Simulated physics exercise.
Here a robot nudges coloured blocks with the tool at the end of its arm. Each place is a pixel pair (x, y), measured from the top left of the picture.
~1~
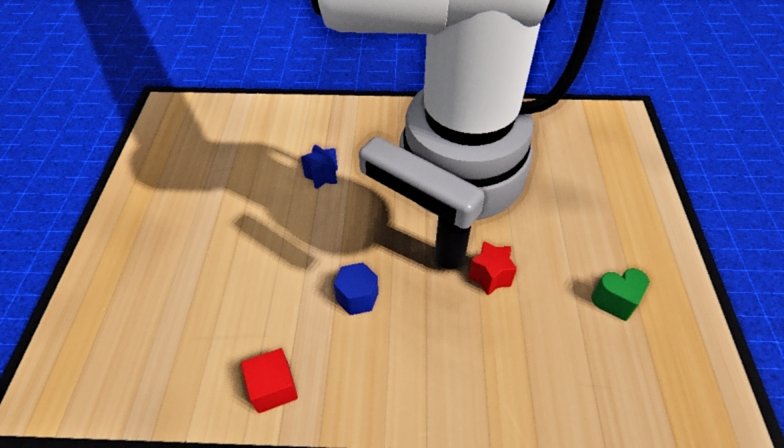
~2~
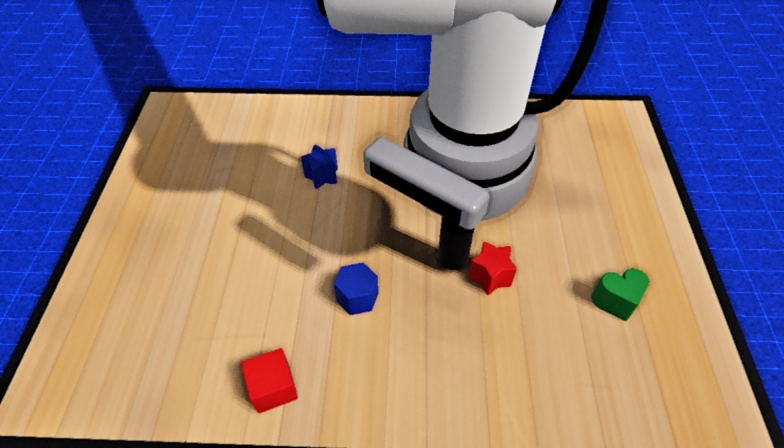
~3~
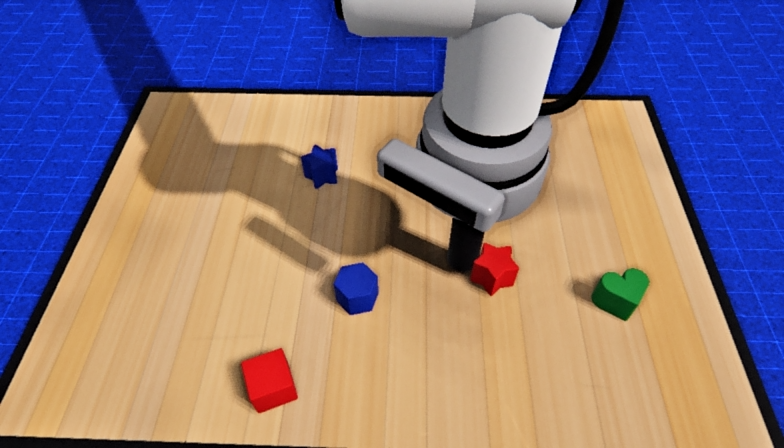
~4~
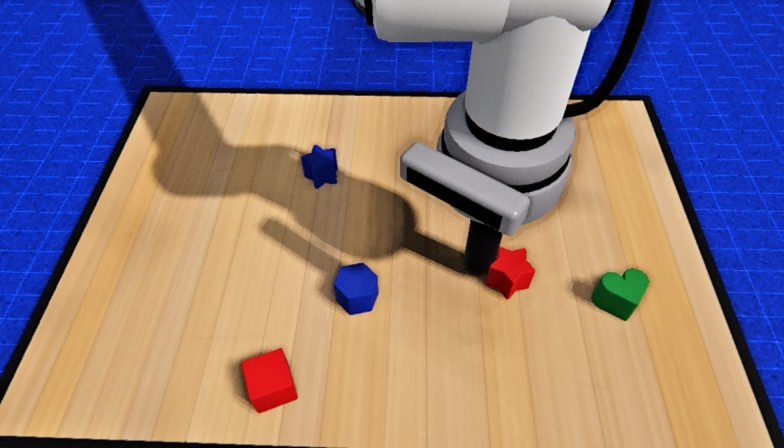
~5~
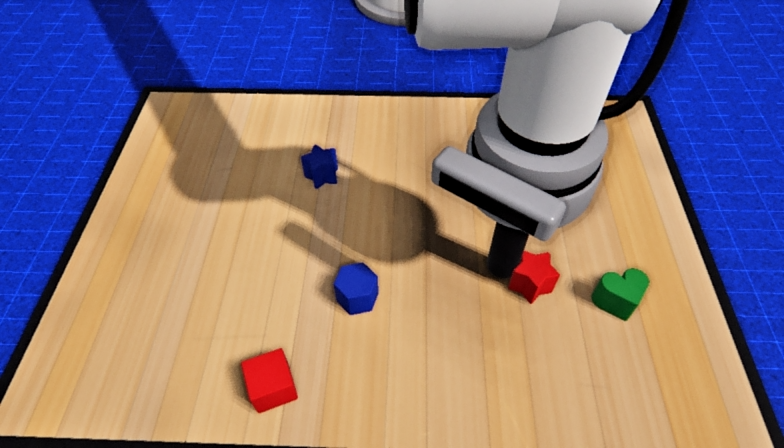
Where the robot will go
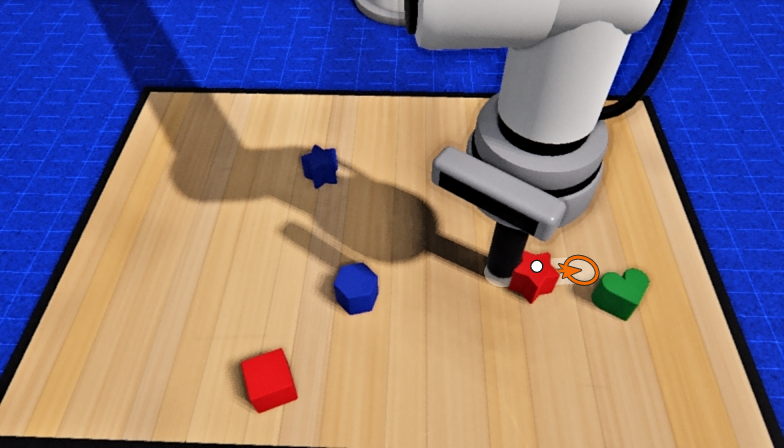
A robot arm moves right and pushes the red star-shaped block toward the green heart.
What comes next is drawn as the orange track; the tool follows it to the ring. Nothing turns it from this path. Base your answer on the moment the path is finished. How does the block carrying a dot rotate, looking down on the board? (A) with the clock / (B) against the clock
Letter A.
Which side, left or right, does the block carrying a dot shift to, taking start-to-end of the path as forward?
Off to the right side.
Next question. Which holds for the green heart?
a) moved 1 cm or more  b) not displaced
I choose a.
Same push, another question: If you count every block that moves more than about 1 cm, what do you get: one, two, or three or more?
There will be two blocks that move more than 1 cm.
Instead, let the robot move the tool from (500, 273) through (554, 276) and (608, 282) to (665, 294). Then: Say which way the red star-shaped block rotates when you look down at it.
Its spin: Clockwise.
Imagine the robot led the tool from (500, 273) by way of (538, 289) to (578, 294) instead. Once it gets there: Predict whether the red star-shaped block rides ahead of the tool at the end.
The red star-shaped block won't leave the front of the tool.
Path on the board, straight from (500, 273) to (581, 270); the dot is on the red star-shaped block.
What follows on the original path. Halfway along, tool (544, 265); red star-shaped block (577, 273), turned 20° clockwise.
At the end, tool (585, 263); red star-shaped block (599, 279), turned 65° clockwise; green heart (645, 294), turned 20° anticlockwise.
